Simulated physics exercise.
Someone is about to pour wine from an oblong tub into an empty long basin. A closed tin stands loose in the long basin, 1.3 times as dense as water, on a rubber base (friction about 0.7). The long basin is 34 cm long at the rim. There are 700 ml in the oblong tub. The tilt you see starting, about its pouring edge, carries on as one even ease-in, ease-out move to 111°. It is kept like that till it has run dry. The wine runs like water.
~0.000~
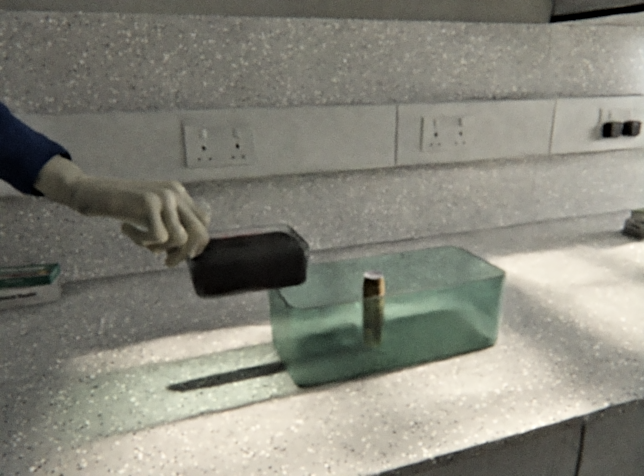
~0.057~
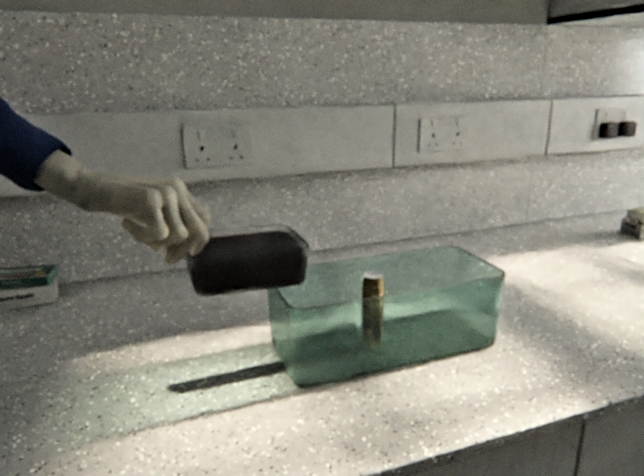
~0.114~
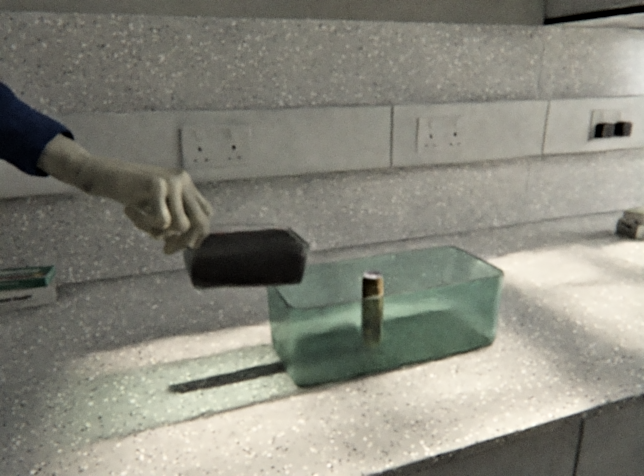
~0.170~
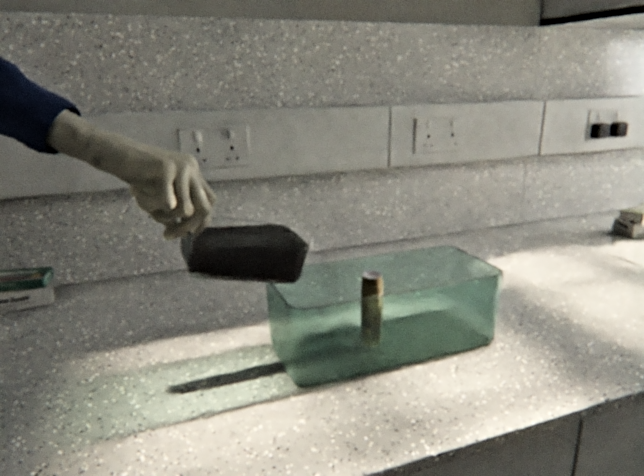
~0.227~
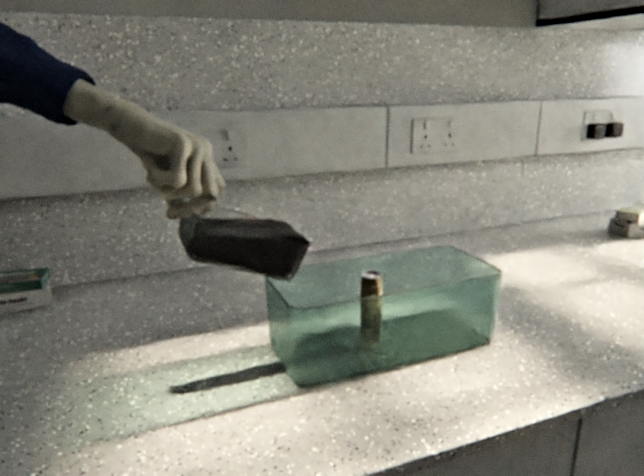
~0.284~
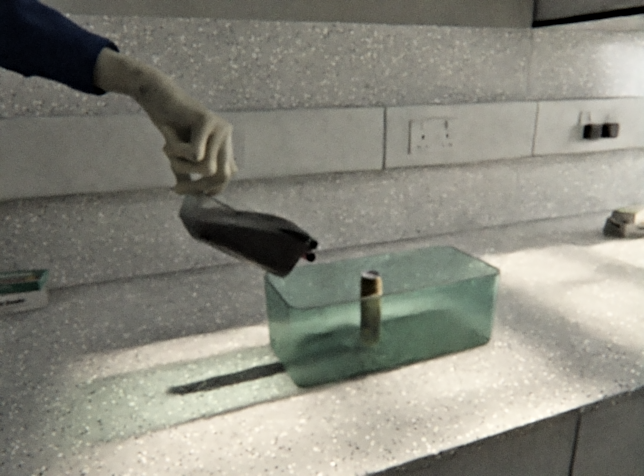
A hand held a small tub of dark liquid level above the left end of a clear greenish basin with a little tin standing inside, then tilted it rightward until liquid reached over its lip.
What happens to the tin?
It falls.
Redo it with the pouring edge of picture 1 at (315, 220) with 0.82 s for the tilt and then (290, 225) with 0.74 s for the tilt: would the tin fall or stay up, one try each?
First it remains upright; then it goes over.
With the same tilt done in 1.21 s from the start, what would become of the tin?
The tin remains upright.
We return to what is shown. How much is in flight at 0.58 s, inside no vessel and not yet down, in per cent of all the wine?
Near 46 in a hundred.
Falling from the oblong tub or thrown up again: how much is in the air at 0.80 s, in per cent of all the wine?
Near 2 in a hundred.
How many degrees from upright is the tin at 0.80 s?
Near 30° from upright.
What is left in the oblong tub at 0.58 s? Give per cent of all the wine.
About 7 per cent.
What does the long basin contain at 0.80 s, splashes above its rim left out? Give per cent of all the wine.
Some 90 per cent.
After 0.58 s the tilt is 94° and 7 per cent is still to pour; the tin stands where it began.
After 0.80 s the tilt is 111° and 0 per cent is still to pour; the tin leans 30°.
After 1.03 s the tilt is 111° and 0 per cent is still to pour; the tin lies on its side.
After 1.28 s the tilt is 111° and 0 per cent is still to pour; the tin lies on its side.
In the end the tin lies on its side.
